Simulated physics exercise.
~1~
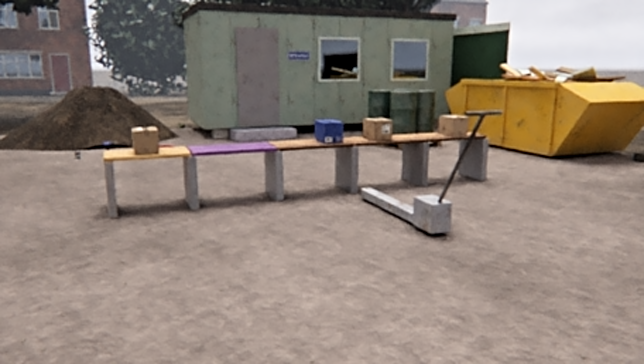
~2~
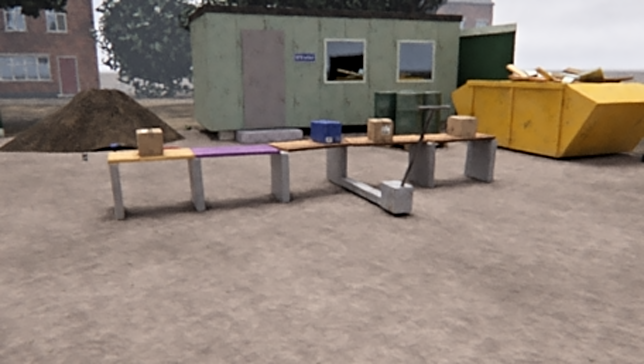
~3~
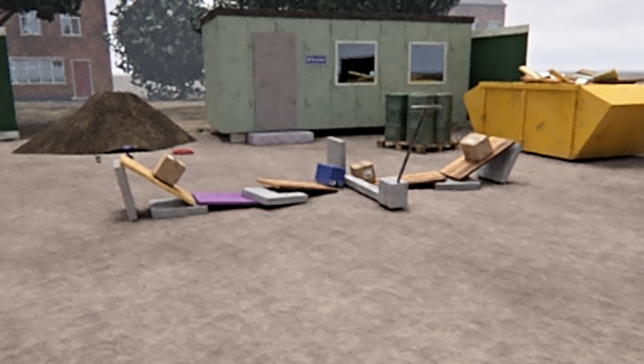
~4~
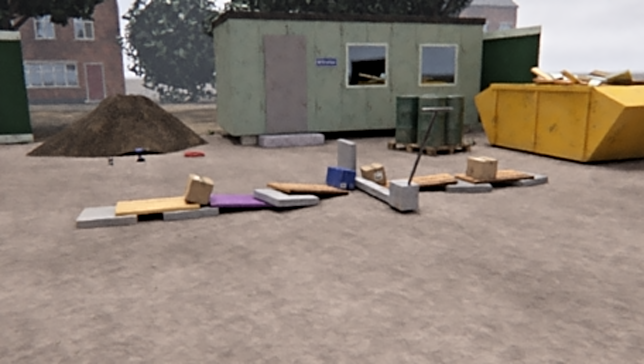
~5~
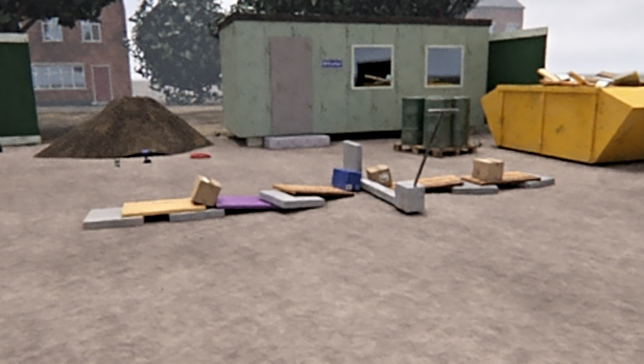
A low floor jack slid left into the base of a long row of boards resting on grey uprights, and the whole shelf collapsed, leaving the orange and purple boards, blue carton and brown boxes strewn low, with one upright still standing.
